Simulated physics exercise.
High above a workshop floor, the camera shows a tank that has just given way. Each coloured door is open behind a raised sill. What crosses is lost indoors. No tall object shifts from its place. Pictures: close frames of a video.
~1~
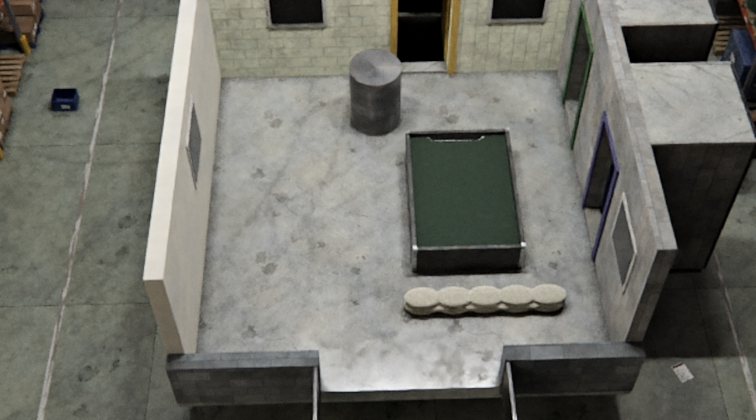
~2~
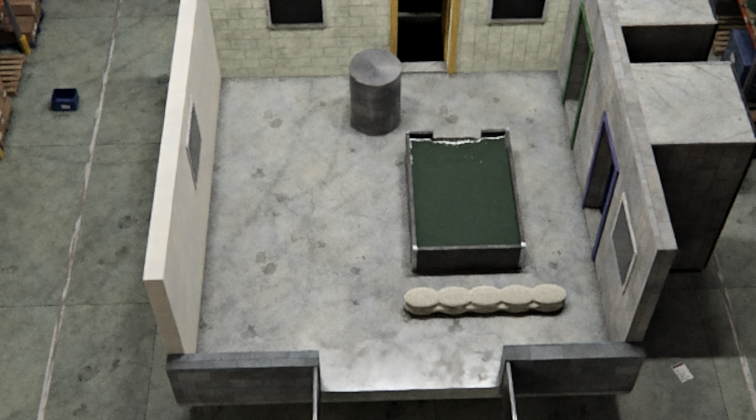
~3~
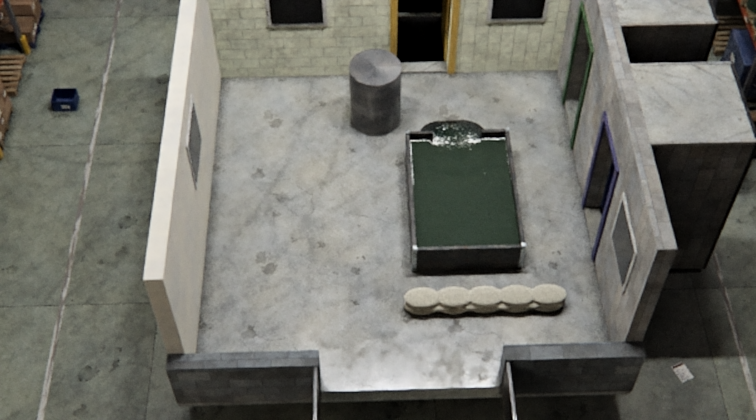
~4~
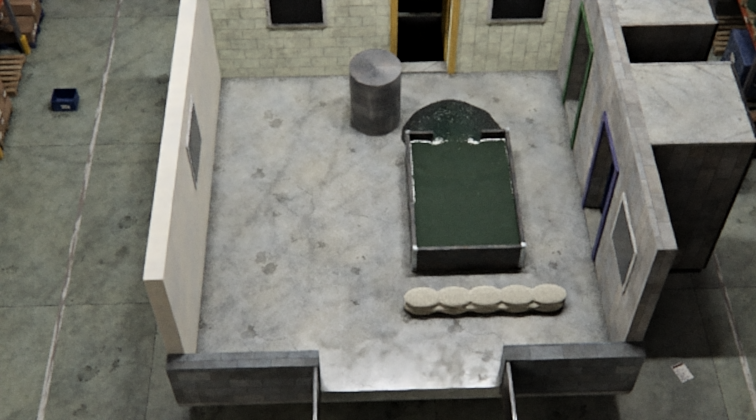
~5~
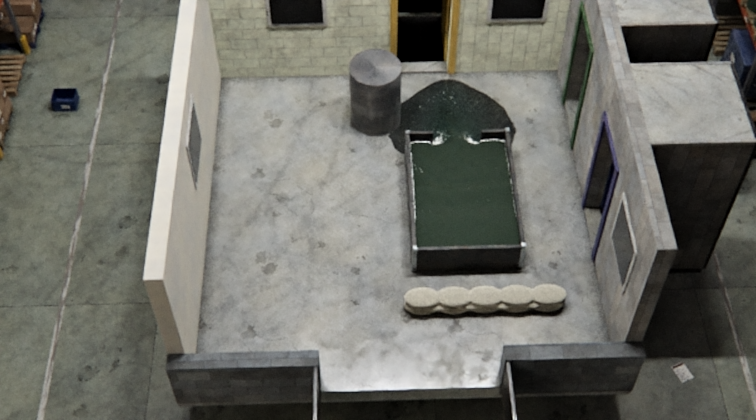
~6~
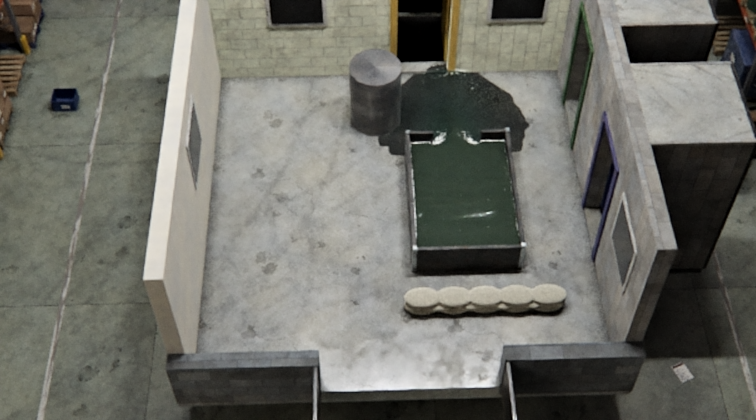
Dark green water pouring from a gap in a tank's far side, spreading across the pale floor past a grey cylinder.
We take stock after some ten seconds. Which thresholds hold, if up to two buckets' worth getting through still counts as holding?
The green door holds; the yellow door does not hold; the blue door holds.
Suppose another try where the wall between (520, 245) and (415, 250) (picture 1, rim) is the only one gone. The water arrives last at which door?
Last comes the yellow door.
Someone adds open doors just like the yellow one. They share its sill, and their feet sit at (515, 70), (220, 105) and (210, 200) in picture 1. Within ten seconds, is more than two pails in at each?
Doors one to three: Beats it / does not reach it / does not reach it.
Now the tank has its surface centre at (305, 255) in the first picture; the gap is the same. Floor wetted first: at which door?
Looks like the yellow-painted one.
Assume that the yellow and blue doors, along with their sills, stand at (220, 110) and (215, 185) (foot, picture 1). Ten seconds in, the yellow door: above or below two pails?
Log - yellow door: Beyond the mark.
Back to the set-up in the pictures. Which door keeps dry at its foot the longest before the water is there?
The blue door.
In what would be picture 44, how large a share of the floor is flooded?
Roughly 45 per cent.
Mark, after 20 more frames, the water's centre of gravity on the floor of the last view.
The water's centre sits above (458, 165).
A moment on, water covers 15 % of the floor; the green door not reached, the yellow door over two buckets in, the blue door not reached.
Next, water covers 20 % of the floor; the green door wet at the sill, nothing in, the yellow door far over two buckets in, the blue door not reached.
Then, water covers 30 % of the floor; the green door wet at the sill, nothing in, the yellow door far over two buckets in, the blue door not reached.
Later, water covers 45 % of the floor; the green door wet at the sill, nothing in, the yellow door far over two buckets in, the blue door wet at the sill, nothing in.
In the end, water covers 75 % of the floor; the green door wet at the sill, nothing in, the yellow door far over two buckets in, the blue door wet at the sill, nothing in.
